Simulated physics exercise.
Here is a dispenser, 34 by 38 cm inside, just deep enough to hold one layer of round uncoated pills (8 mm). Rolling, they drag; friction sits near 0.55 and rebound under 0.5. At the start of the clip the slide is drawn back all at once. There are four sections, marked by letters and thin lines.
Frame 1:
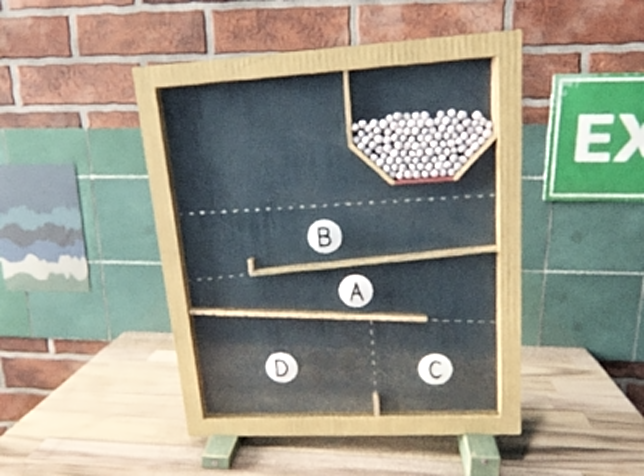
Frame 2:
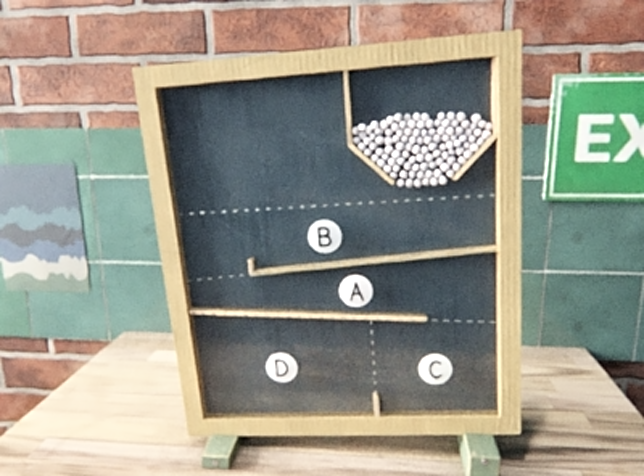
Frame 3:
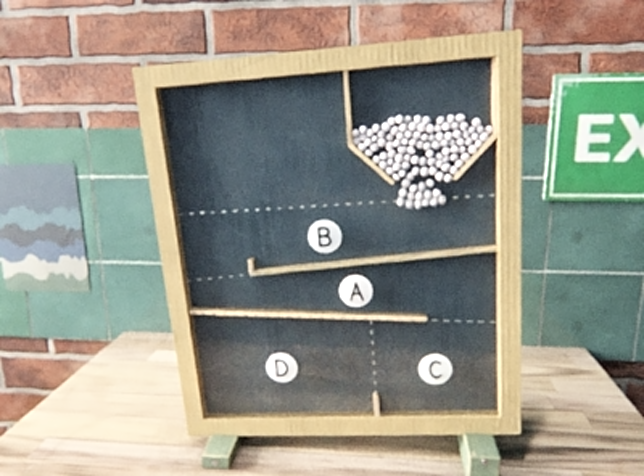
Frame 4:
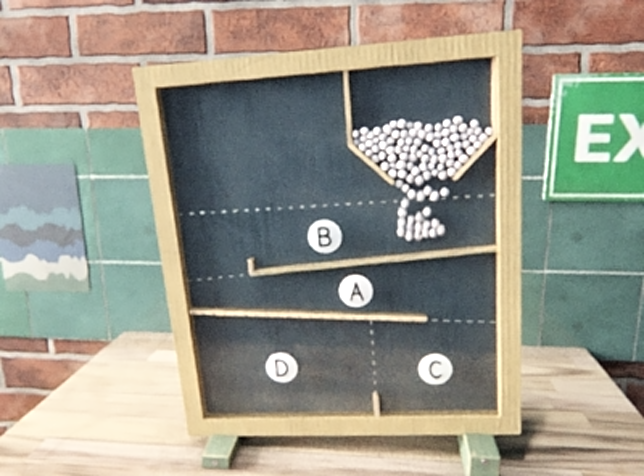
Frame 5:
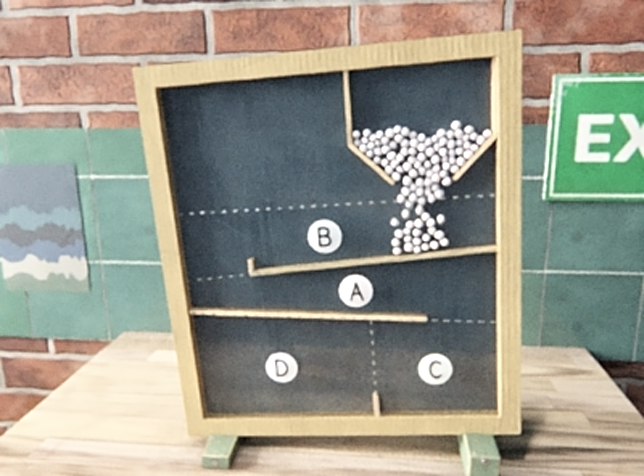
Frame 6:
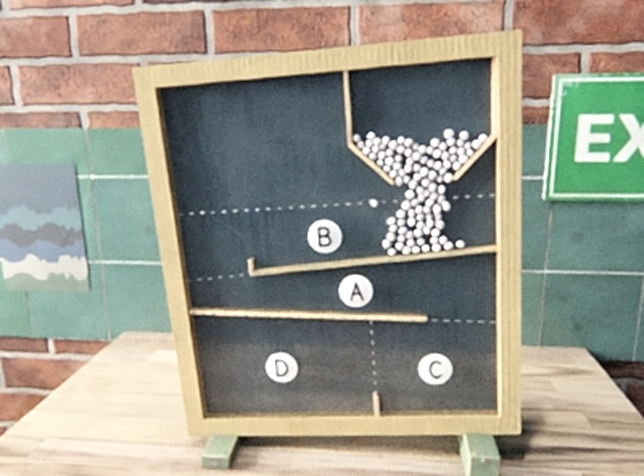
The video shows small white balls held in a funnel at the upper right of a framed dark board; the red slide at its bottom disappears, and balls drop through the opening, piling onto the sloping ledge below.
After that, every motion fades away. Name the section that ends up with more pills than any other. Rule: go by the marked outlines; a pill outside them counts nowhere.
The section marked B.
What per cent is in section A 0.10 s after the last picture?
Close to 0 per cent of the load.
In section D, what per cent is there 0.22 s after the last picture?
Close to 0 % of the load.
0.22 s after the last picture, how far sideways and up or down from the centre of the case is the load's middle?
About 7 cm right and 3 cm above.
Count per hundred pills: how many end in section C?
I'd put it at about 0 per cent.
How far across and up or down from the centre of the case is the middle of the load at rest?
6 cm to the right and 2 cm above.
Then, 0.10 s after the last picture, the pills' middle is 8 cm right of and 5 cm above the centre; B 70 %.
Then, 0.22 s after the last picture, the pills' middle is 7 cm right of and 3 cm above the centre; B 95 %.
Then, 0.45 s after the last picture, the pills' middle is 6 cm right of and 2 cm above the centre; B 100 %.
All still 1.4 s after it, A 0 %, B 100 %, C 0 %, D 0 %.
